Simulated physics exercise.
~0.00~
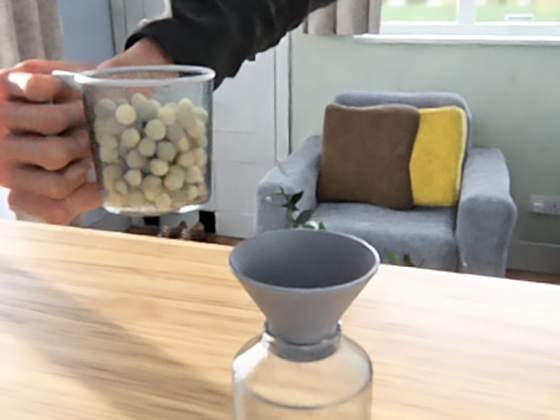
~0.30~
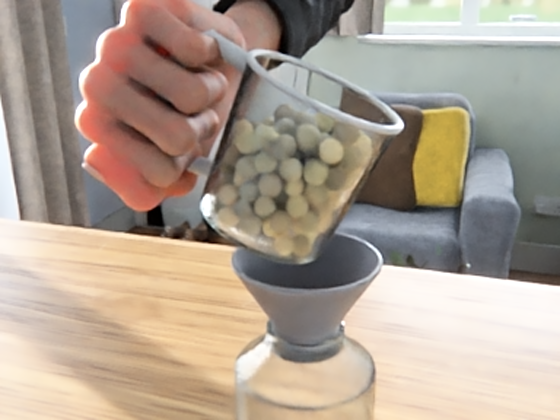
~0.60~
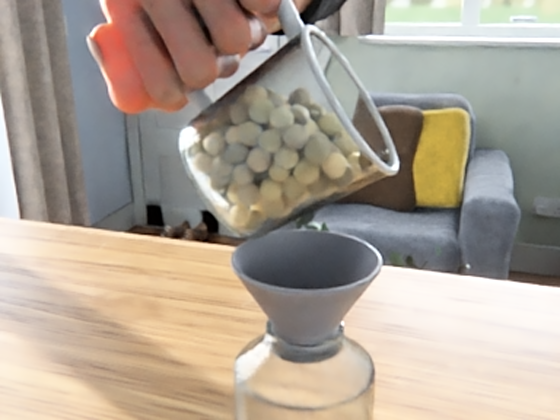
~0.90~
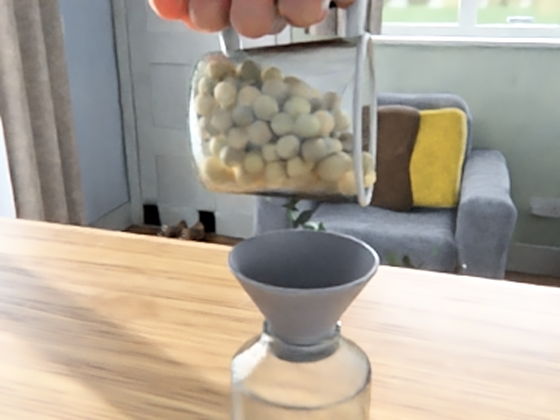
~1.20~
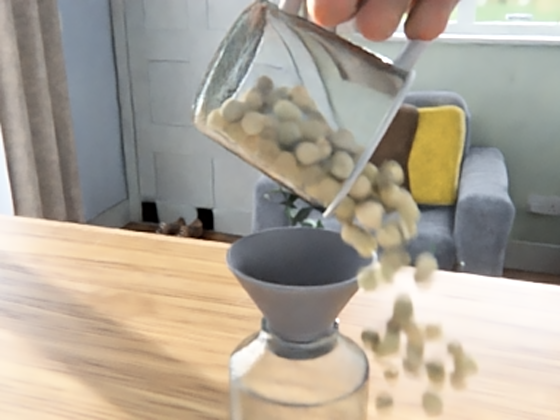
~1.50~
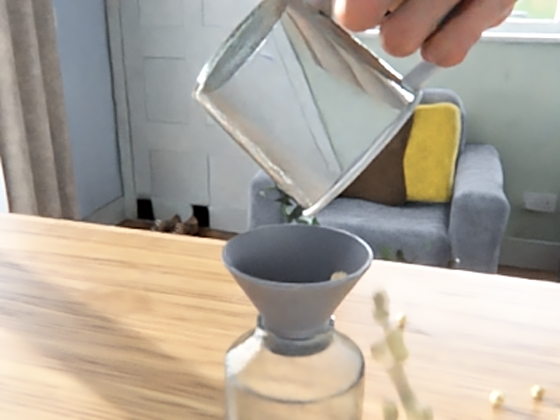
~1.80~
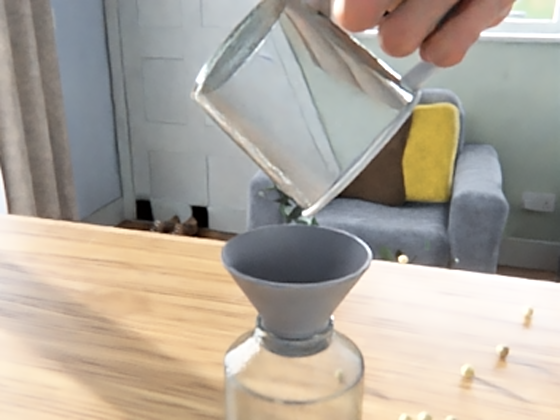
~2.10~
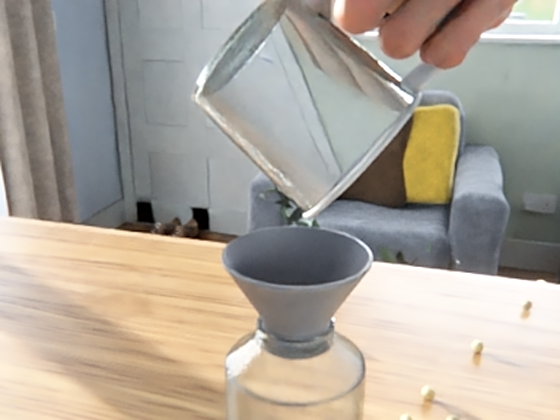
In a bright living room, a slightly swaying view looks across a light wooden table toward a grey armchair with brown and yellow cushions, with a beige curtain at left. A grey funnel sits in the neck of a clear glass jar in the foreground. A hand at upper left holds a clear cup of pale, round nuts, brings it over the funnel and tips it onto its side. As it tilts further, the nuts spill past the funnel's right side and scatter across the table. The hand holds the emptied cup tipped, the jar looks empty, and a few nuts remain in view at right.
